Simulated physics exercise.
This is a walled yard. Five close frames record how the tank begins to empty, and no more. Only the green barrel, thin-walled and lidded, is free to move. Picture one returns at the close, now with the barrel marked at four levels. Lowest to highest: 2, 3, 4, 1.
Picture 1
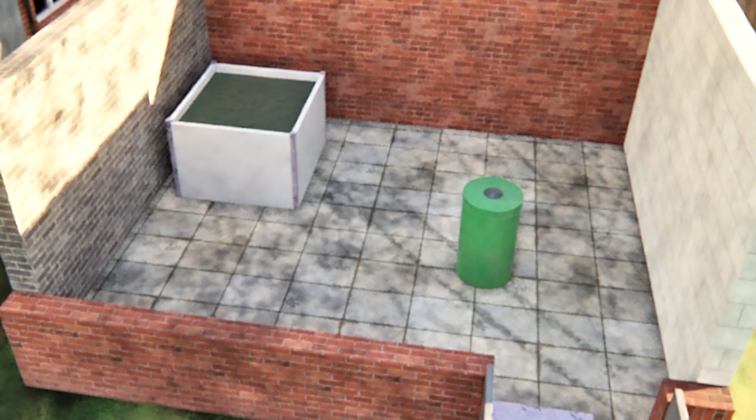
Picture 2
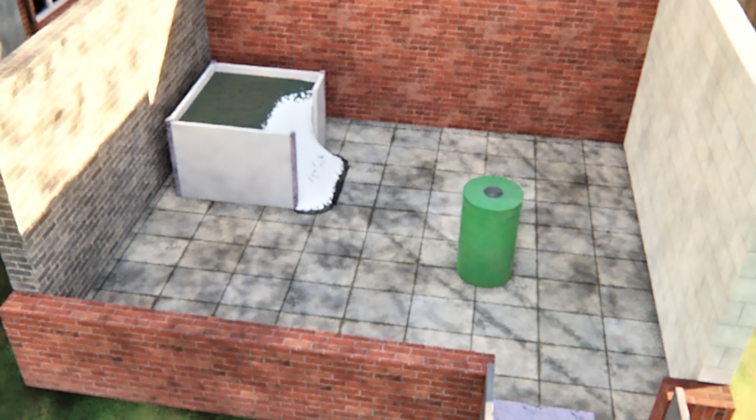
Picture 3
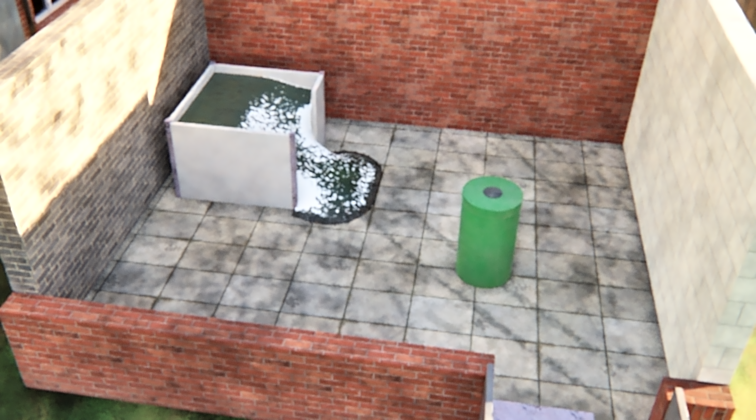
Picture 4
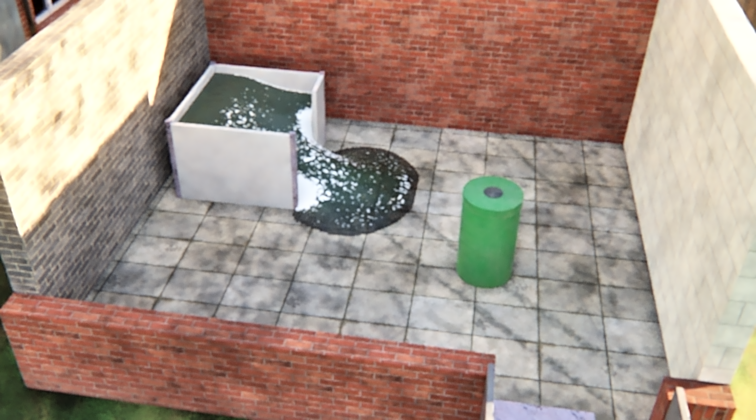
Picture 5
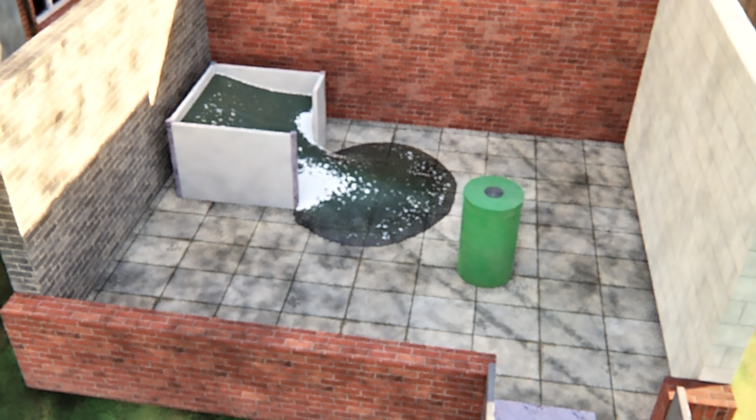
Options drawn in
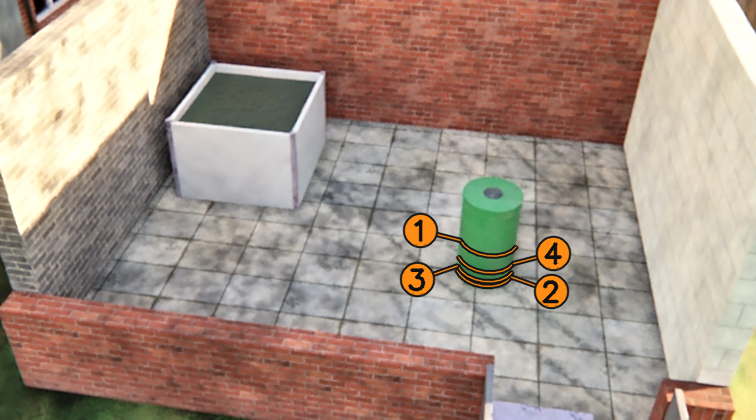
To begin with, a white-walled tank full of dark water stands in the back left corner of a brick-walled yard, with a green barrel to its right. Water pours from the tank's right side, foaming white, and spreads rightward in a widening dark pool while the barrel stays still.
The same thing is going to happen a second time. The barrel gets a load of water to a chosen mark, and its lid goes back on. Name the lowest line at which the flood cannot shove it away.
Use line 1.
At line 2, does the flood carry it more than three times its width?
Yes.
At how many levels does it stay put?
One of the four.
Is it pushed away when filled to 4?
Yes, that goes wrong.
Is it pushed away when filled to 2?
Yes, it does.
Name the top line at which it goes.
4.
On the marked copy, 1 at (487, 255); 2 at (483, 286); 3 at (483, 281); 4 at (485, 272); from the bottom up 2, 3, 4, 1.
With 1, it does not move.
With 2, it is washed out through the gate.
With 3, it is pushed about 3 times its own width away.
With 4, it is pushed about half its own width away.
